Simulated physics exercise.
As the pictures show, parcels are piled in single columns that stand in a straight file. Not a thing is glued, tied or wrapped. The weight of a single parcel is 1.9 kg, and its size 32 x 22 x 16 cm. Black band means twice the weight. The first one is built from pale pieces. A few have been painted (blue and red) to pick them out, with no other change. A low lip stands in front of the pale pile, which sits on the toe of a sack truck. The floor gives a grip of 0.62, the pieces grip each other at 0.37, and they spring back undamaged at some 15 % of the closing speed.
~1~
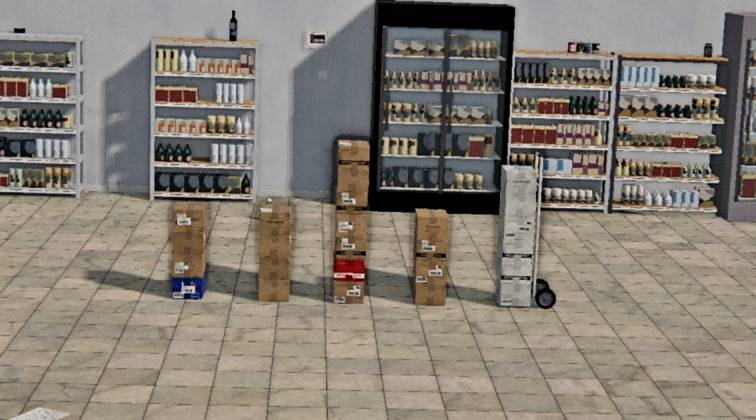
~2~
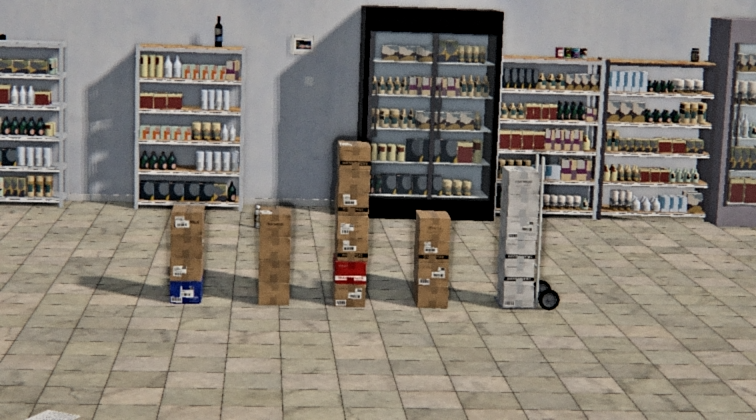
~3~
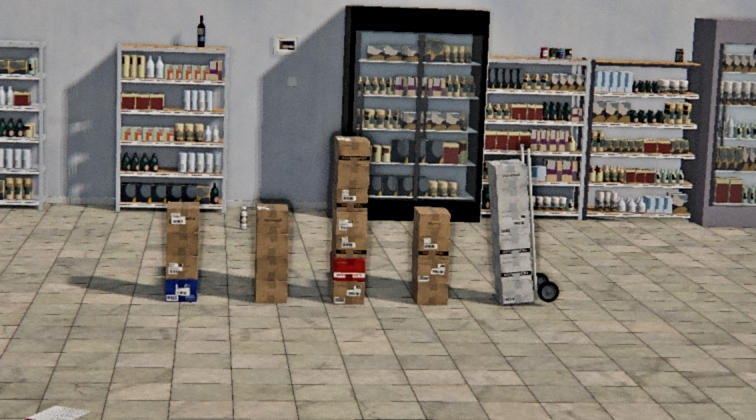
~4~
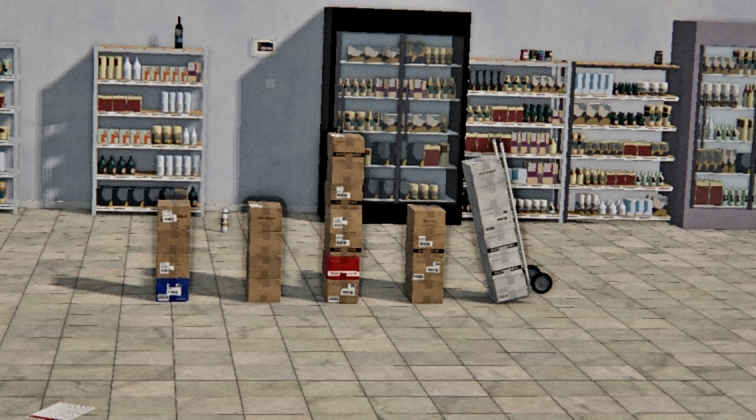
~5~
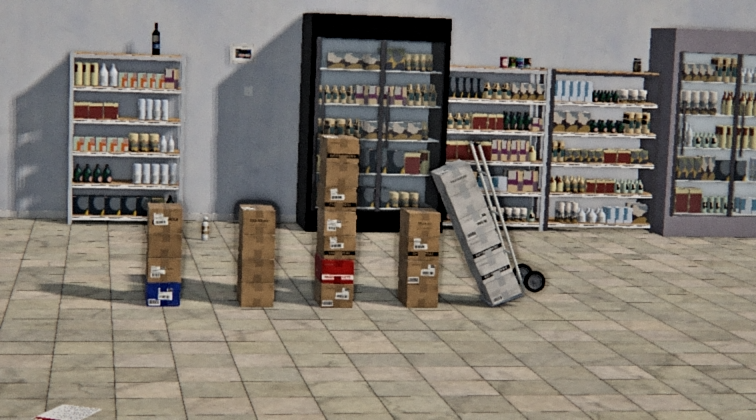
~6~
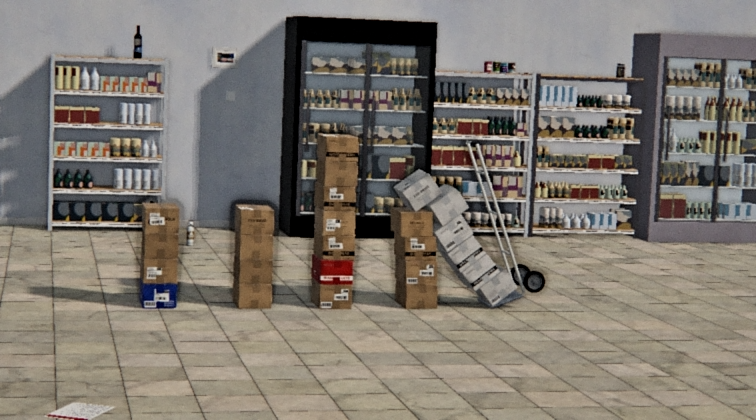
A stack of pale boxes on a sack truck stood upright at first, then leaned left with the truck, its upper boxes bending over against the nearest brown stack as the view shifted slightly.
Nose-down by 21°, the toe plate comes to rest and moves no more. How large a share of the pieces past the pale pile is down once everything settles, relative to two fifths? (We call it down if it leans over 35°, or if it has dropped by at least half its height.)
It's going to be north of two fifths down, I reckon.
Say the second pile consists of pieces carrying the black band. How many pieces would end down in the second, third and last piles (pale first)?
Second: 3; third: 0; last: 0.
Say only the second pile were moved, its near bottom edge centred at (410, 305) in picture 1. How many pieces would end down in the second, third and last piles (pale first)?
The second pile ends with 0 down, the third with 0, the last with 0.
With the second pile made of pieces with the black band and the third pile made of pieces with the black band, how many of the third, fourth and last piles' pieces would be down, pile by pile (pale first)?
The tally would be third 0, then fourth 0, then last 0.
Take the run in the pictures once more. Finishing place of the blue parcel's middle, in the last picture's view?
It ends up centred close to (125, 288).
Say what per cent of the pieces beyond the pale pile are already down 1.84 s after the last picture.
At that instant, 80 percent.
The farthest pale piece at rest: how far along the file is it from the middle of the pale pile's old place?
About 150 cm.
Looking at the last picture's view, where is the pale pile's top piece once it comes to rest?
Near (293, 245).
Then, 0.36 s after the last picture, 6 of the pale pile down; none of the 19 other parcels down, 4 disturbed.
Then, 1.18 s after the last picture, 6 of the pale pile down; 4 of the 19 other parcels down; red parcel leaning 25°.
Then, 1.84 s after the last picture, 6 of the pale pile down; 15 of the 19 other parcels down; red parcel leaning 42°, 11 cm lower; blue parcel leaning 5°.
Then, 2.68 s after the last picture, 6 of the pale pile down; 19 of the 19 other parcels down; blue parcel leaning 56°; red parcel leaning 42°, 11 cm lower.
At rest, 6 of the pale pile down; 19 of the 19 other parcels down; blue parcel on its side; red parcel leaning 41°, 11 cm lower. That is 100 per cent. As the last picture would show them, middles, blue parcel near (125, 288), red parcel near (283, 286).
